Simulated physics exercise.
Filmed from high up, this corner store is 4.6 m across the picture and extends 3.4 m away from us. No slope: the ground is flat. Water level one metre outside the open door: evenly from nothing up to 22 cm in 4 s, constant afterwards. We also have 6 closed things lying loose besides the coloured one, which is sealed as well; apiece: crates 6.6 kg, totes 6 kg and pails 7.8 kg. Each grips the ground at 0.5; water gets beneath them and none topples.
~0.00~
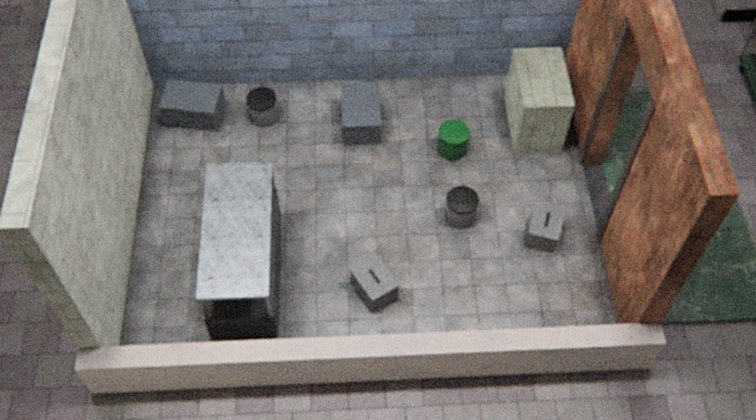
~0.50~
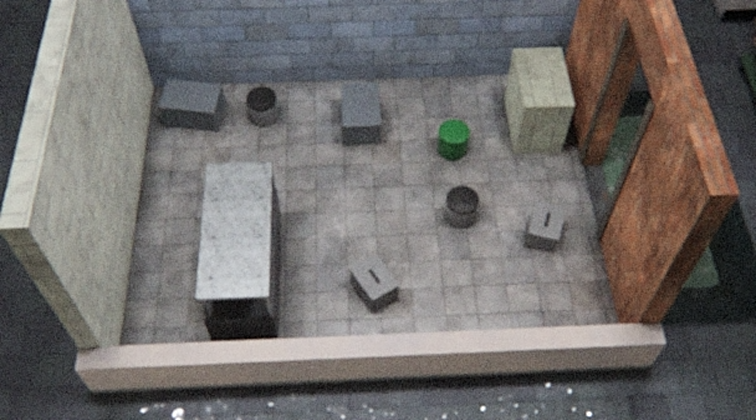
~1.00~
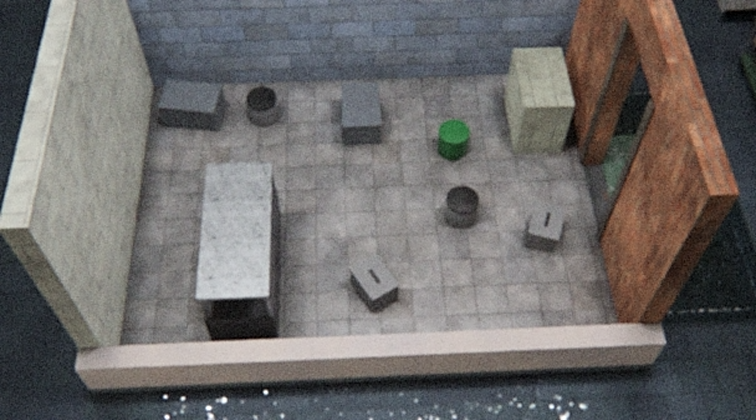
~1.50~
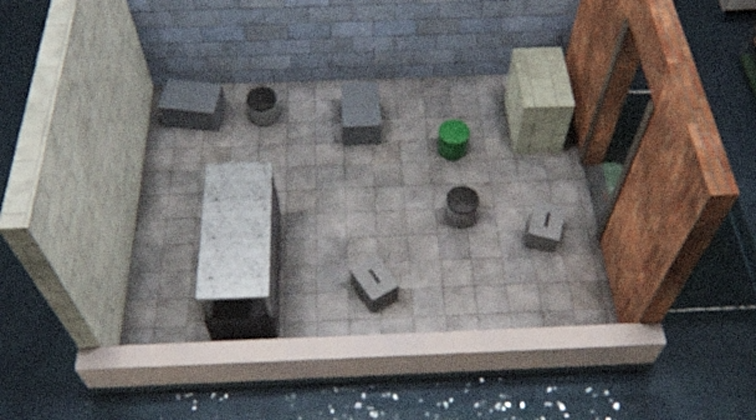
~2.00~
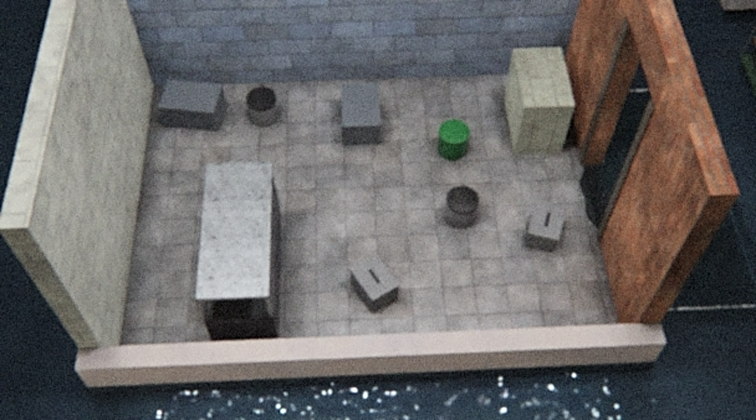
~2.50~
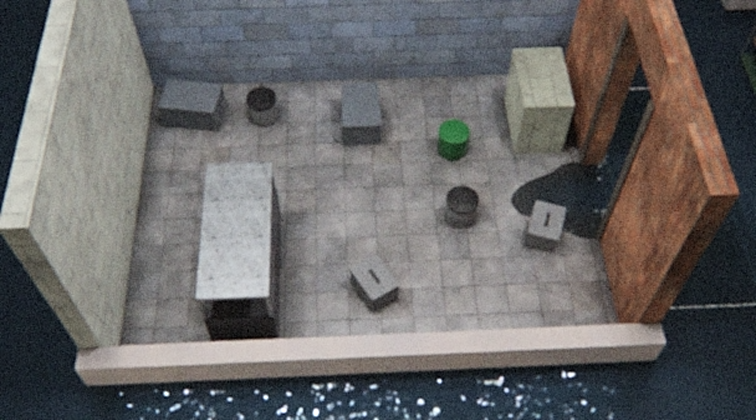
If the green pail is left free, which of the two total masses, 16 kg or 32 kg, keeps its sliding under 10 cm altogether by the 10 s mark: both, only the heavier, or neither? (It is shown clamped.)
Both do.
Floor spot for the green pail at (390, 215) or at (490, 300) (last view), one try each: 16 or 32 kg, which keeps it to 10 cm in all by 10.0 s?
In turn: The lighter mass suffices; the lighter mass suffices.
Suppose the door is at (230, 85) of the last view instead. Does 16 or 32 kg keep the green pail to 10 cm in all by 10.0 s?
If so, even the lighter mass works.
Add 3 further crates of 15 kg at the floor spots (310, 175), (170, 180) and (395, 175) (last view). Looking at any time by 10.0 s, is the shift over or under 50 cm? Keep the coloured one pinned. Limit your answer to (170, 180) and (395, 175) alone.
Respectively, not exceeded and exceeded.
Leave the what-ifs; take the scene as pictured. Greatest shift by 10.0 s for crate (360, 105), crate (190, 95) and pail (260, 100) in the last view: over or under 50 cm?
In that order: Under, under, less.
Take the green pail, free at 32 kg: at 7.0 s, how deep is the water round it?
About 5 cm.
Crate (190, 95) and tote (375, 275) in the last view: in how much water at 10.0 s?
Close to 9 and 11 centimetres.
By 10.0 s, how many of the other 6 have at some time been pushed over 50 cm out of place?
I count 3.
After 3.5 s the green pail would be 0 cm from its start with 16 kg and 0 cm from its start with 32 kg; 2 cm of water round it then.
After 4.5 s the green pail would be 0 cm from its start with 16 kg and 0 cm from its start with 32 kg; 5 cm of water round it then.
After 7.0 s the green pail would be 0 cm from its start with 16 kg and 0 cm from its start with 32 kg; 5 cm of water round it then.
After 10.0 s the green pail would be 0 cm from its start with 16 kg and 0 cm from its start with 32 kg; 6 cm of water round it then.
